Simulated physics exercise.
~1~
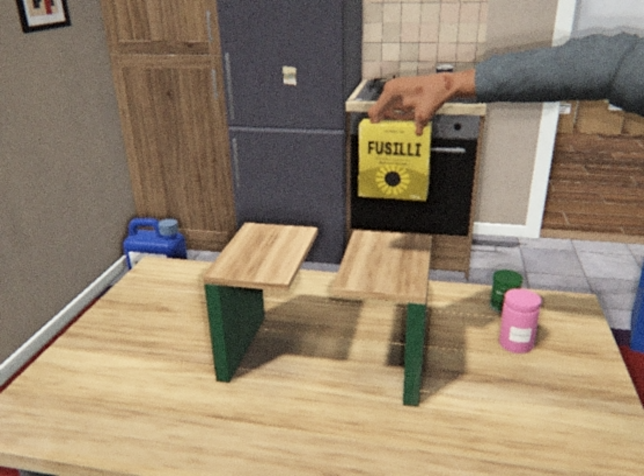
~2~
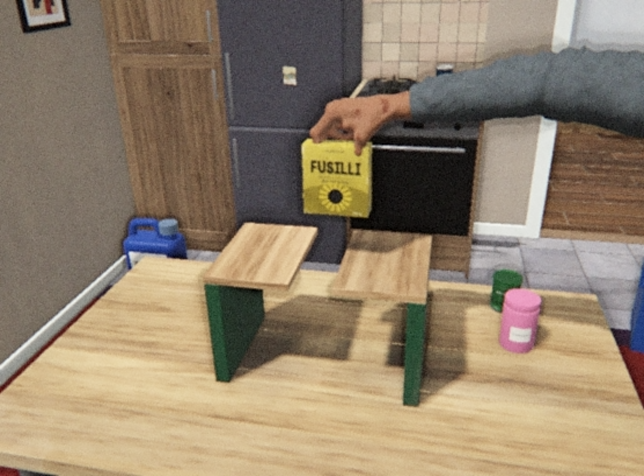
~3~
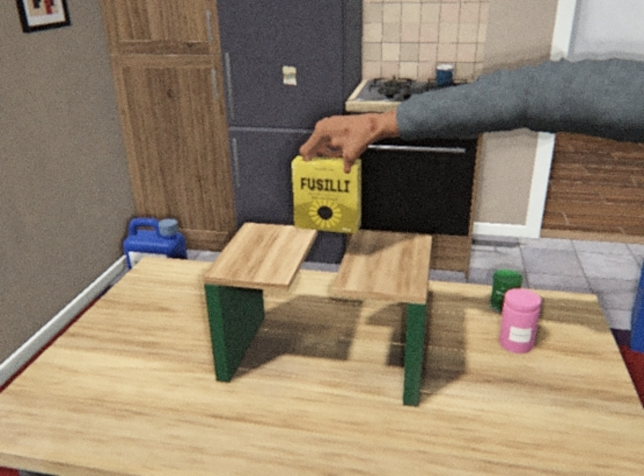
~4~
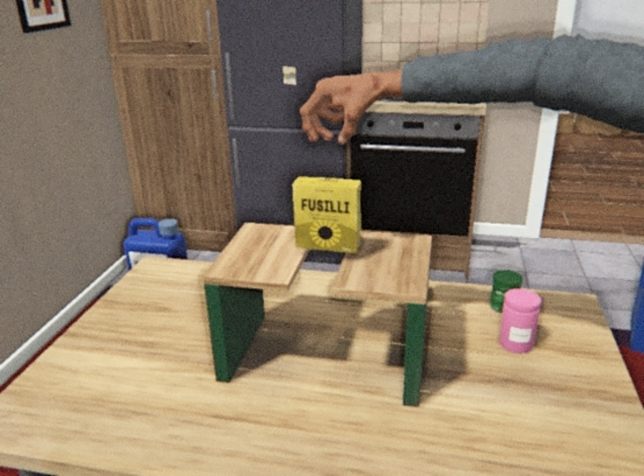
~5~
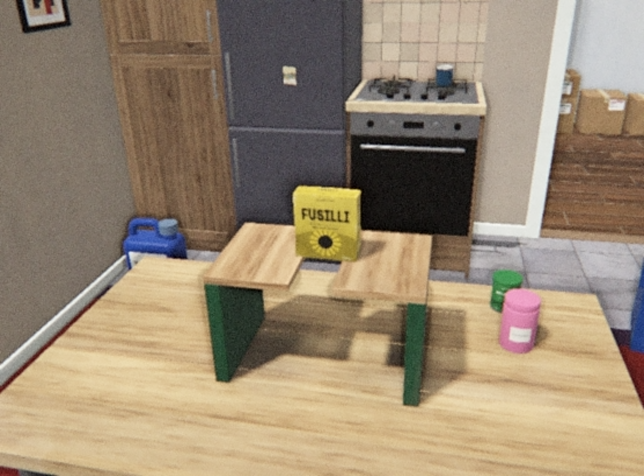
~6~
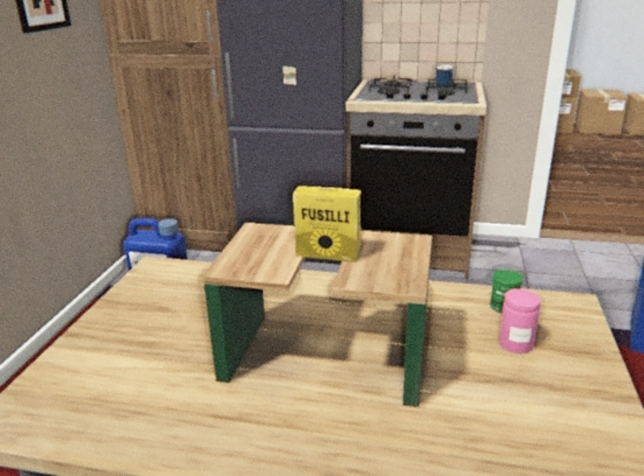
In a kitchen, a hand carried a yellow fusilli packet leftward over the gap between two wooden ledges on a table, lowered it and let go, and the packet dropped slightly and stayed upright, caught across the gap, beside an untouched pink jar and green tin.
